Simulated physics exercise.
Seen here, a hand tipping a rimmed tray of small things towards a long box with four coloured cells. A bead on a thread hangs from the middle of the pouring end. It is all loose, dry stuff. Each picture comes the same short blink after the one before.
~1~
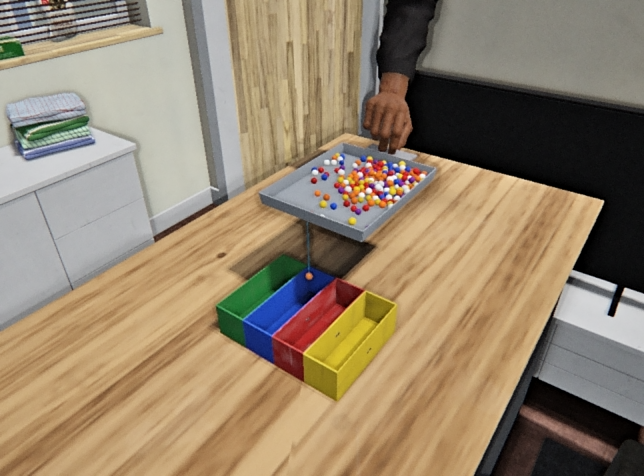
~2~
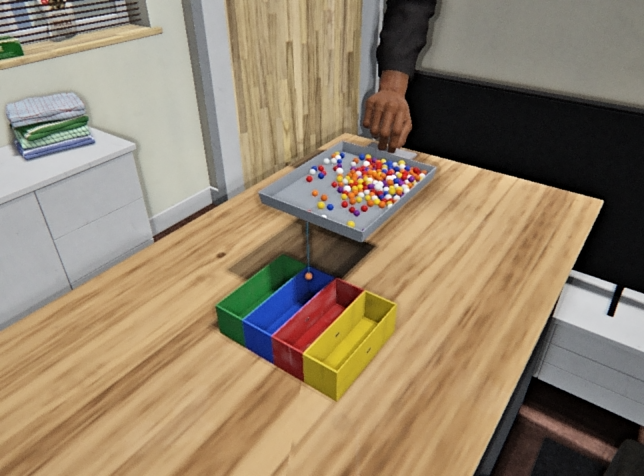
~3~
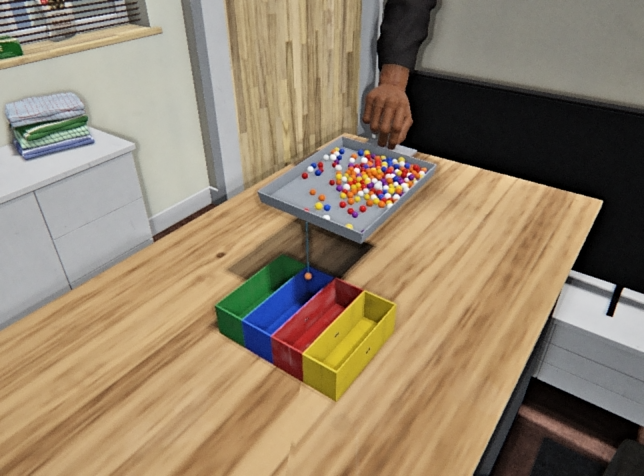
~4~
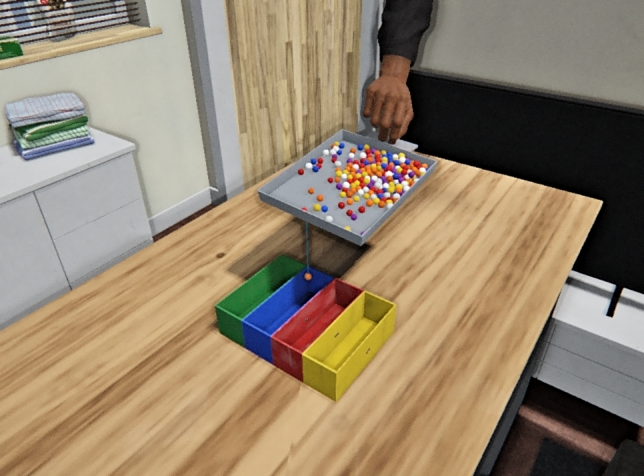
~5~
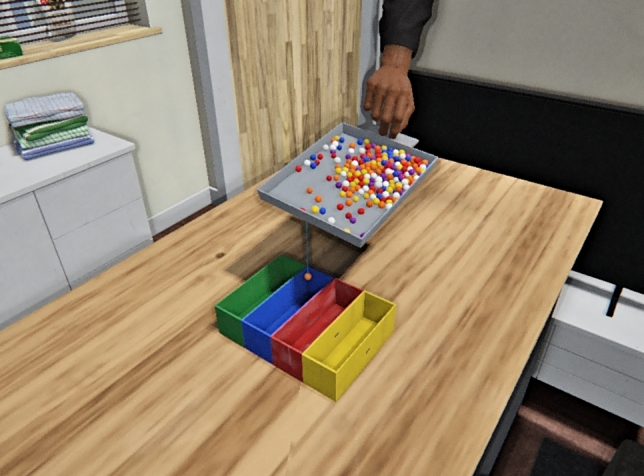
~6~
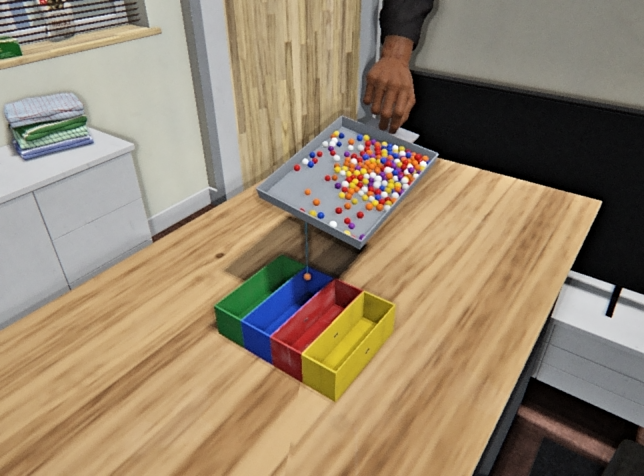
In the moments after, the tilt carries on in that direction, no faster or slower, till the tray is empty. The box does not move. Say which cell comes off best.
The yellow one ends fullest.
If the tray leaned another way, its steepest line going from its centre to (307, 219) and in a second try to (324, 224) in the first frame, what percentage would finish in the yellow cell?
In turn 0 and 30 in a hundred.
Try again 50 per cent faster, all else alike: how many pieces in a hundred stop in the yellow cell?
Some 60 per cent.
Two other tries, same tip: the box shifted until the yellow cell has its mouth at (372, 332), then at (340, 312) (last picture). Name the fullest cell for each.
The first try: Red. The second: The yellow cell.
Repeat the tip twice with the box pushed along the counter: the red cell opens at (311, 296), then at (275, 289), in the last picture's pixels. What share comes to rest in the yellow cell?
About 60 and 0 per cent.
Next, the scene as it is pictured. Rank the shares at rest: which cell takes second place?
Next in line is the red one.
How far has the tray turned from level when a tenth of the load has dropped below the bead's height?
At about 70°.
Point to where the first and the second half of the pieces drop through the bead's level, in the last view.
First near (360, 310), later near (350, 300).
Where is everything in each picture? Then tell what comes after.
In the first picture, corners of the pouring end (261, 192) and (362, 230), level; middle of the load (380, 181), round plastic beads; bead on its thread (309, 276); green cell (231, 324); blue cell (259, 339); red cell (288, 356); yellow cell (321, 375).
In the second picture, corners of the pouring end (261, 192) and (362, 230), level; middle of the load (379, 180).
In the third picture, corners of the pouring end (260, 191) and (361, 232), tipped barely, lowest at the right corner; middle of the load (378, 178), about a tenth on the move.
In the fourth picture, corners of the pouring end (260, 190) and (361, 234), tipped a little, lowest at the right corner; middle of the load (378, 175), roughly a quarter on the move.
In the fifth picture, corners of the pouring end (260, 189) and (361, 237), tipped a little, lowest at the right corner; middle of the load (379, 172), roughly a third on the move.
In the sixth picture, corners of the pouring end (259, 188) and (360, 239), tipped a little, lowest at the right corner; middle of the load (377, 171), roughly two thirds on the move; green cell (229, 324); blue cell (257, 340); red cell (287, 357); yellow cell (319, 375).
Just after the last frame, tray tipped steeply; almost all on the tray; about a tenth in the yellow cell; just a few falling or outside the box.
A moment on, tray tipped right over; about a tenth on the tray; roughly two thirds in the yellow cell; roughly a quarter in the red cell; just a few in the blue cell; about a tenth falling or outside the box.
Further on, tray tipped past a quarter turn; roughly two thirds in the yellow cell; roughly a quarter in the red cell; just a few in the blue cell; about a tenth falling or outside the box.
When it is over, tray tipped past a quarter turn; roughly two thirds in the yellow cell; roughly a quarter in the red cell; just a few in the blue cell; not one in the green cell; about a tenth outside the box.
